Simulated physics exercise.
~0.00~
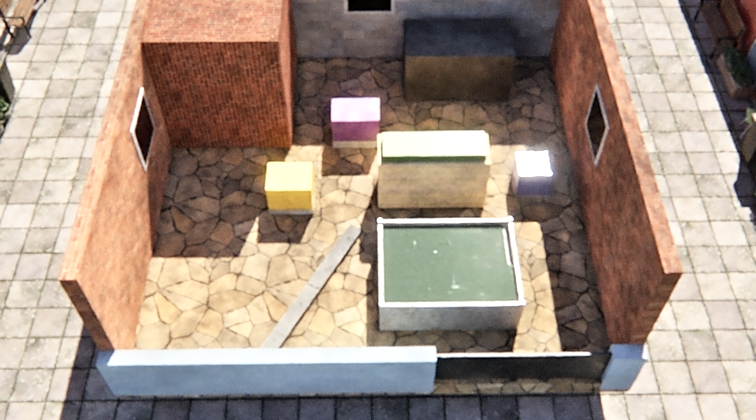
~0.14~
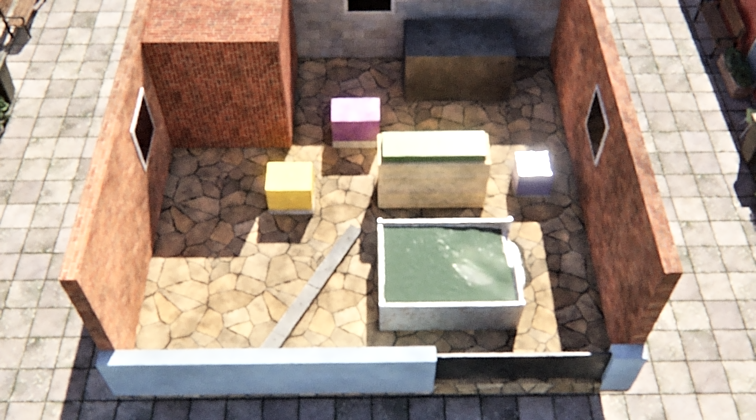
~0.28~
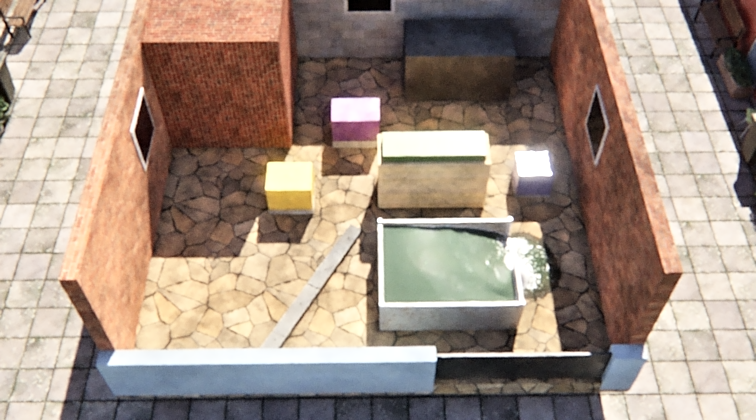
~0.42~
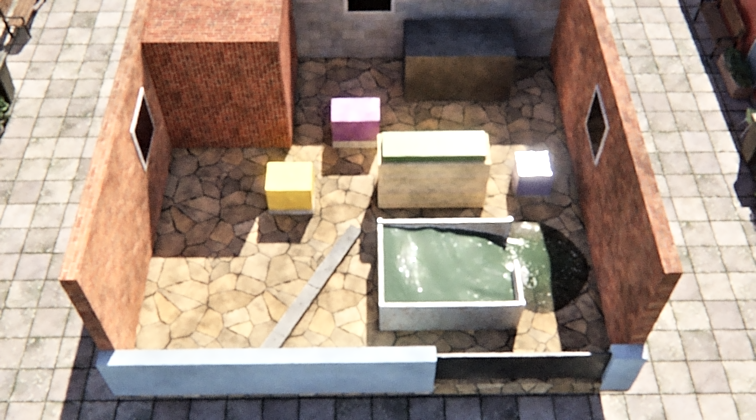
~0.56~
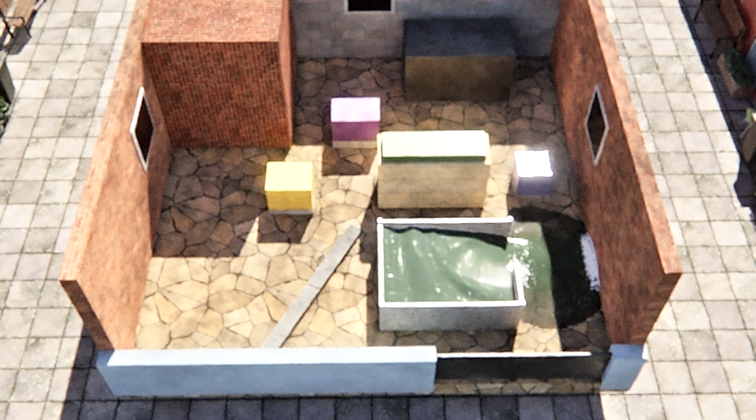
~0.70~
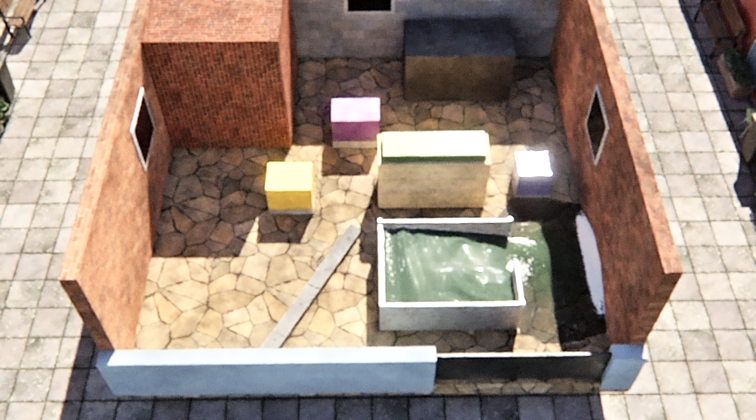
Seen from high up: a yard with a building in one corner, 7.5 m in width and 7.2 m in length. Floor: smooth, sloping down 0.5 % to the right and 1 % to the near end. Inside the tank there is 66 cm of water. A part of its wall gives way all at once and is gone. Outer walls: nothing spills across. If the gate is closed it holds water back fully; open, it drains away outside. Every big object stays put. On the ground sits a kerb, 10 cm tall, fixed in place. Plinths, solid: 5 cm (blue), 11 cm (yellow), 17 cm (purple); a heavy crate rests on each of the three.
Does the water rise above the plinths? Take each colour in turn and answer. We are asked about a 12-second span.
The blue crate gets wet; the yellow crate stays dry; the purple crate stays dry.
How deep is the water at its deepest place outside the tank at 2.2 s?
Roughly 36 cm.
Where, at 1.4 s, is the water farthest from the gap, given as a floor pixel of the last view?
Location: Approx. (560, 145) in the last view.
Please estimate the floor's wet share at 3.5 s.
Near 35 per cent is wet.
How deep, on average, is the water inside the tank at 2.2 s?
Around 38 cm on average.
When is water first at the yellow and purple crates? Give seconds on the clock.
On the clock, the front gets to yellow at 6.0 seconds and to purple at 4.0 seconds.
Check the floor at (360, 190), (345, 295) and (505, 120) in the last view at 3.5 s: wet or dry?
Going through the three points: Not yet touched, then not yet touched, then awash.
After 1.4 s water covers 10 % of the floor and is deepest (40 cm) near (584, 262); blue plinth reached, yellow plinth not reached, purple plinth not reached.
After 2.2 s water covers 20 % of the floor and is deepest (36 cm) near (606, 368); blue plinth reached, yellow plinth not reached, purple plinth not reached.
After 3.5 s water covers 35 % of the floor and is deepest (24 cm) near (606, 368); blue plinth reached, yellow plinth not reached, purple plinth not reached.
After 7.0 s water covers 70 % of the floor and is deepest (16 cm) near (606, 368); blue plinth reached, yellow plinth reached, purple plinth reached.
After 12.0 s water covers 100 % of the floor and is deepest (10 cm) near (305, 371); highest at the blue plinth 20 cm, highest at the yellow plinth 7 cm, highest at the purple plinth 8 cm.
